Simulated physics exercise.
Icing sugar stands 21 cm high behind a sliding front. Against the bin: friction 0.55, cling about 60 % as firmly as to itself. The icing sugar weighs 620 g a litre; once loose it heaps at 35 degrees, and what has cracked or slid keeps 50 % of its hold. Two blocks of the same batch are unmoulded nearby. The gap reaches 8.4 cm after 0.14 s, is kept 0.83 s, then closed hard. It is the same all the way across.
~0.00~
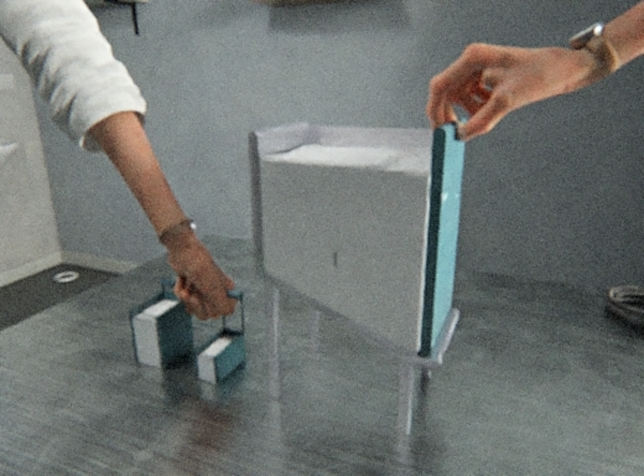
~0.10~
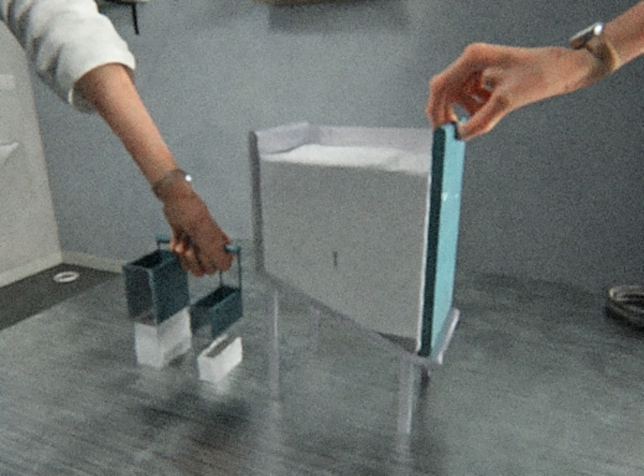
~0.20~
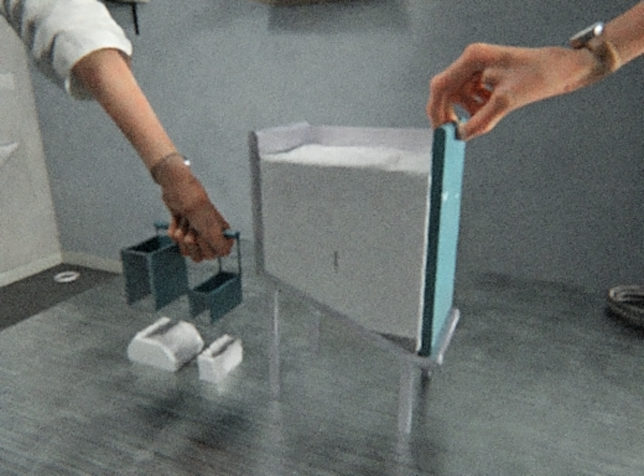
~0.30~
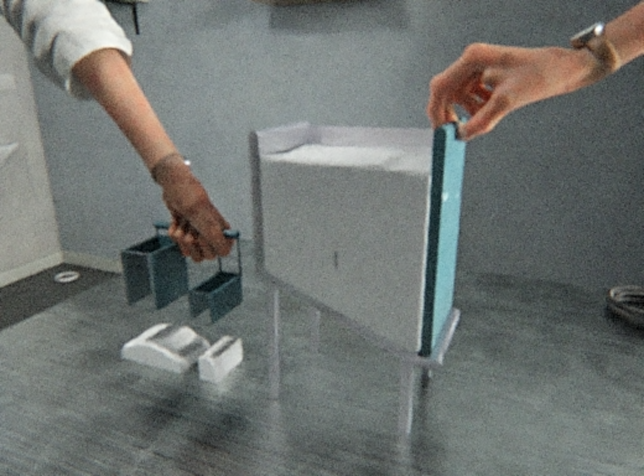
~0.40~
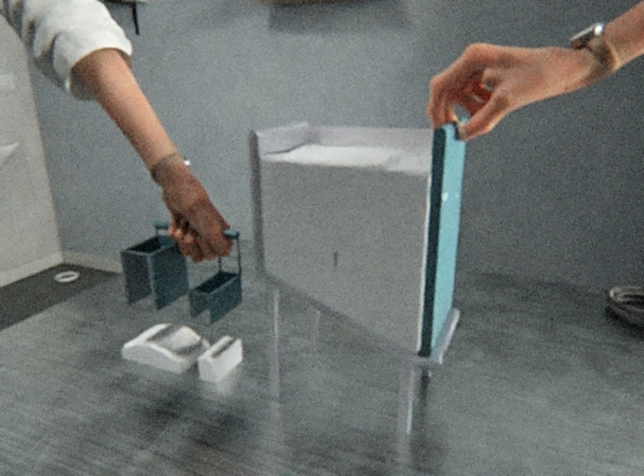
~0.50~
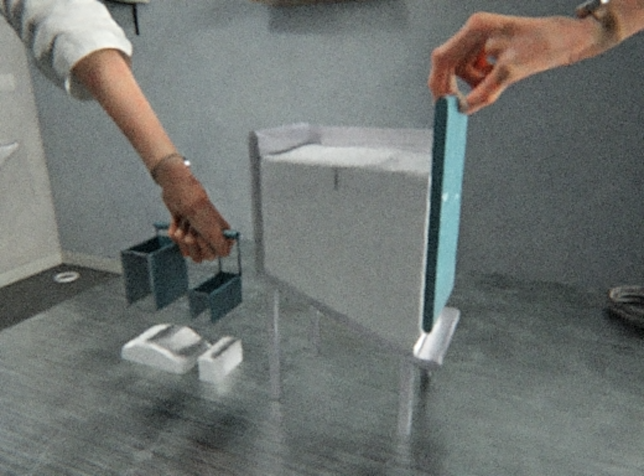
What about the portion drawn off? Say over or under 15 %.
It comes out over 15 %.
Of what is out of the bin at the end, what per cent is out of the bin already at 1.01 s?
Some 40 per cent.
By 0.74 s, the hatch is 8.4 cm open and 3 % is out.
By 1.01 s, the hatch is 8.4 cm open and 12 % is out.
By 1.29 s, the hatch is 8.4 cm open and 22 % is out.
By 1.56 s, the hatch is 2.2 cm open and 31 % is out.
By 2.02 s, at the end, the hatch is shut and 31 % is out.
